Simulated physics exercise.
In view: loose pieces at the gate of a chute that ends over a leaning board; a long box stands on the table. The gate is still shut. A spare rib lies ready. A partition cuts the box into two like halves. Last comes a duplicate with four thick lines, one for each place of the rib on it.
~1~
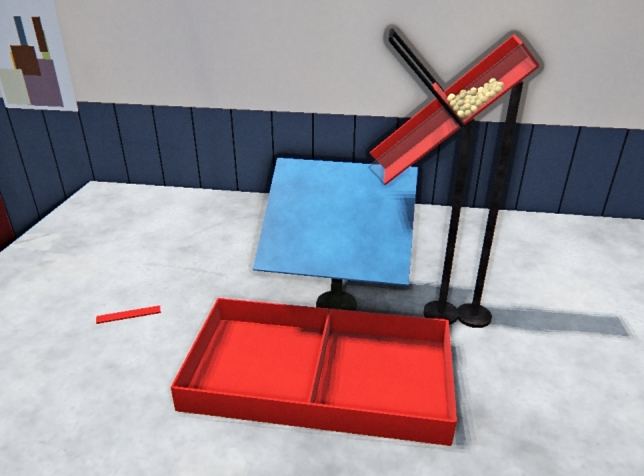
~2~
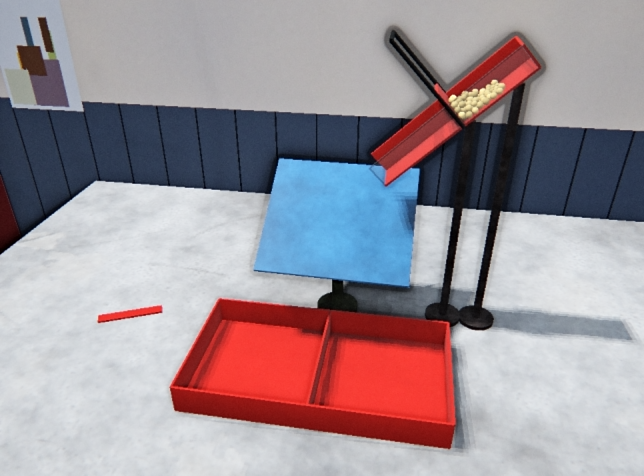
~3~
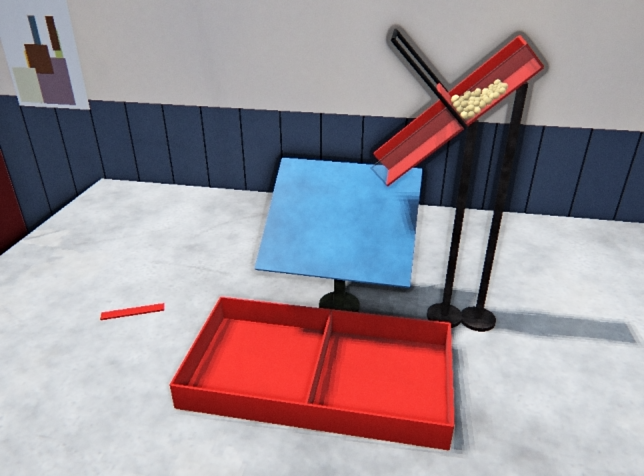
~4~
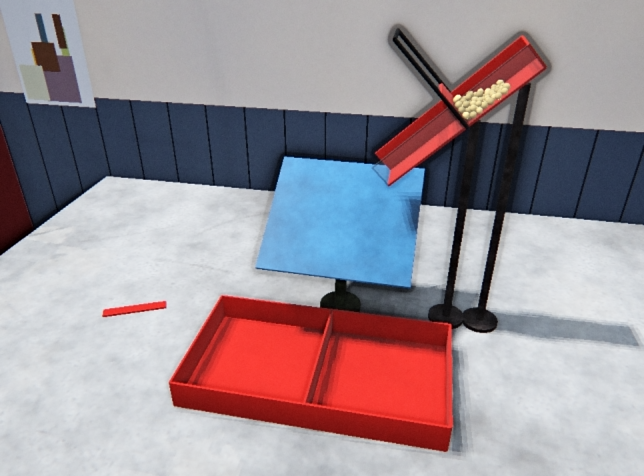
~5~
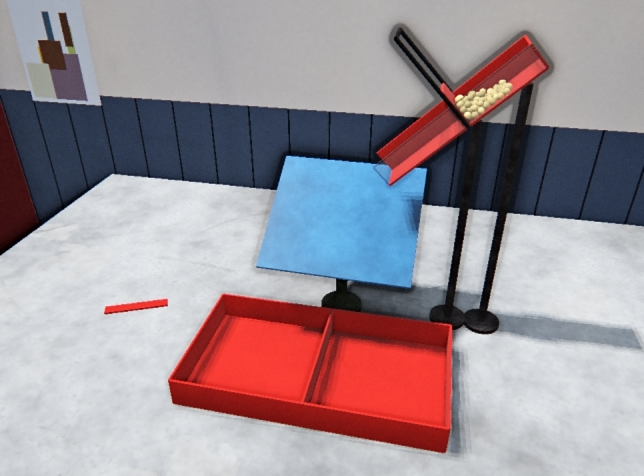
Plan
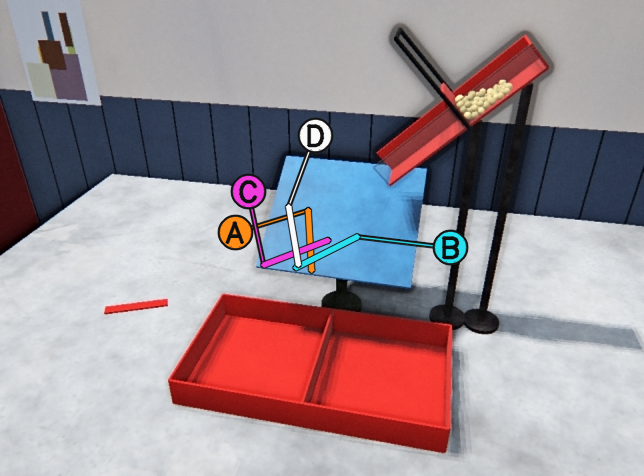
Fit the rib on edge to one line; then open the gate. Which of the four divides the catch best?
A.
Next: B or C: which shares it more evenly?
Here it is line C.
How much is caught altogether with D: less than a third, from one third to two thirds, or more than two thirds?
It is more than two thirds.
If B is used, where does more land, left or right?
The left half.
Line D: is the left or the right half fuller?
More lands on the left.
On the marked copy, line A from (308, 210) to (311, 270); line B from (357, 236) to (295, 267); line C from (327, 240) to (263, 264); line D from (288, 206) to (298, 264).
With A, of what is caught, close to half in the left half, close to half in the right.
With B, of what is caught, all but a few in the left half, only a few in the right.
With C, of what is caught, the bulk in the left half, close to a quarter in the right.
With D, of what is caught, all but a few in the left half, a small share in the right.
